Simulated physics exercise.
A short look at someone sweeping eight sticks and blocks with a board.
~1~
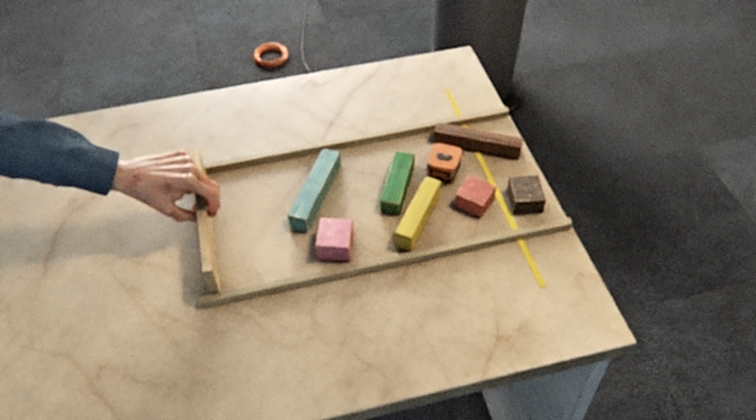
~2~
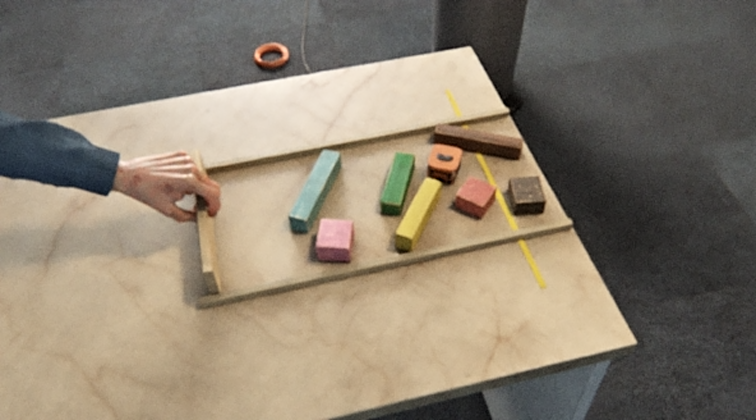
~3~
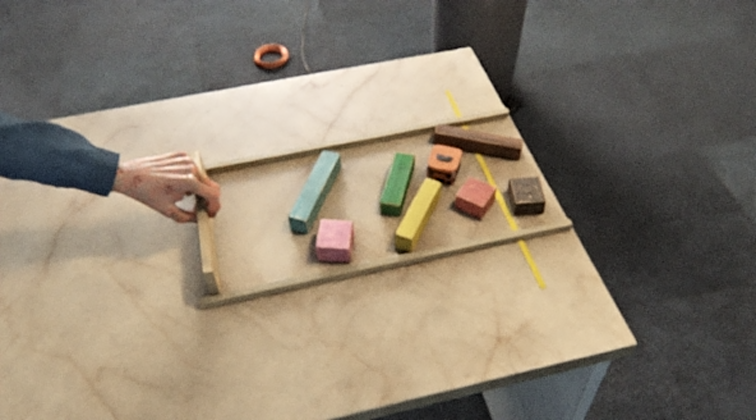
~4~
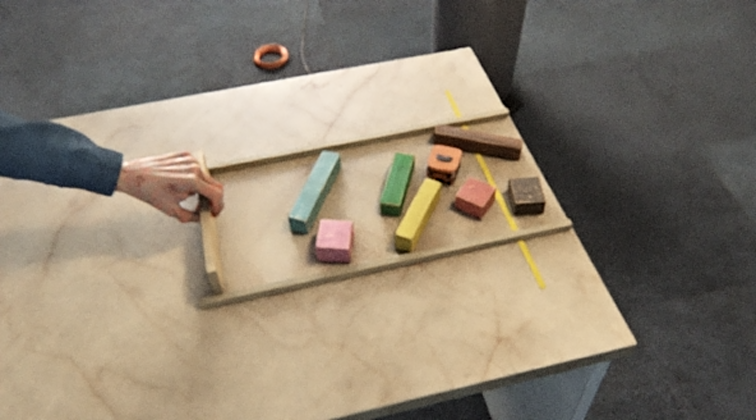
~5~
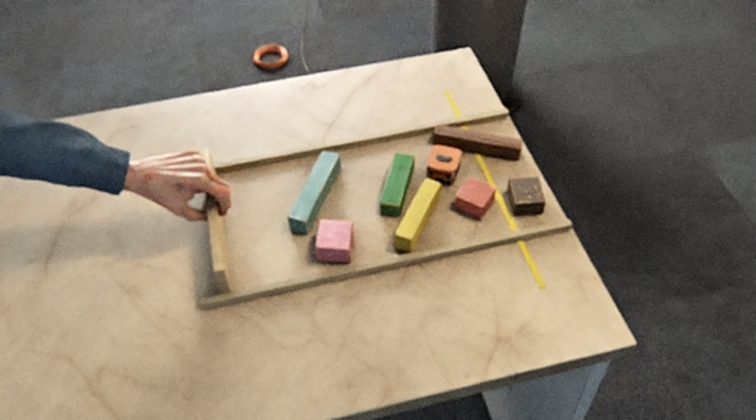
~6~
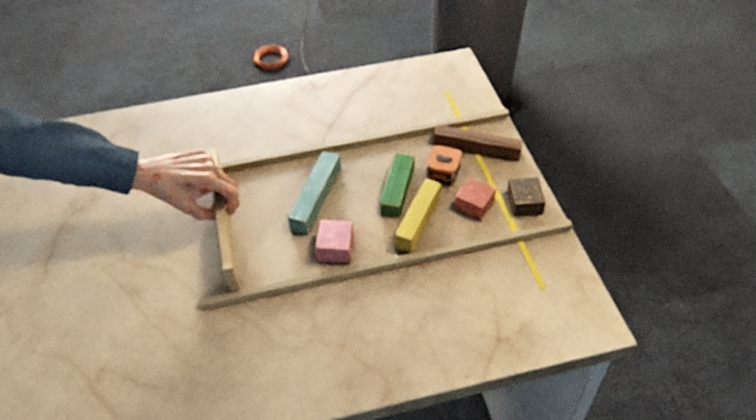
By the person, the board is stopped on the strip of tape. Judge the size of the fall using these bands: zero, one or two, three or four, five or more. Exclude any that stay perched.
Three or four come down.
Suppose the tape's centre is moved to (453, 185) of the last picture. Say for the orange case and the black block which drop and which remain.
Outcome - orange case is left in place, black block topples off.
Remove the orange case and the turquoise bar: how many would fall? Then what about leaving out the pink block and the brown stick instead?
The first removal gives 2, the second gives 1.
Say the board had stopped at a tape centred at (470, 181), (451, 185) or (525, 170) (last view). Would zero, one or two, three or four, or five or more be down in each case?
Run 1 - just one or two; run 2 - either one or two; run 3 - 5 or more.
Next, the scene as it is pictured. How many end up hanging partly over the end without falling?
I get 2.
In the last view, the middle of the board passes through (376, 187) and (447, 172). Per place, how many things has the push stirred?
4 by the first point, 8 by the second.
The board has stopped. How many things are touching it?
That number would be 2.
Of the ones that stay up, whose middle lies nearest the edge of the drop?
Orange case.
A little later, none off yet; black block at rest near (526, 196); brown stick at rest near (478, 143); red block at rest near (475, 198).
Next, none off yet; black block moving near (530, 195); brown stick at rest near (478, 143); red block shifted about its own width near (495, 195).
When it is over, the number that fall off is three or four; down, red block, brown stick and black block.
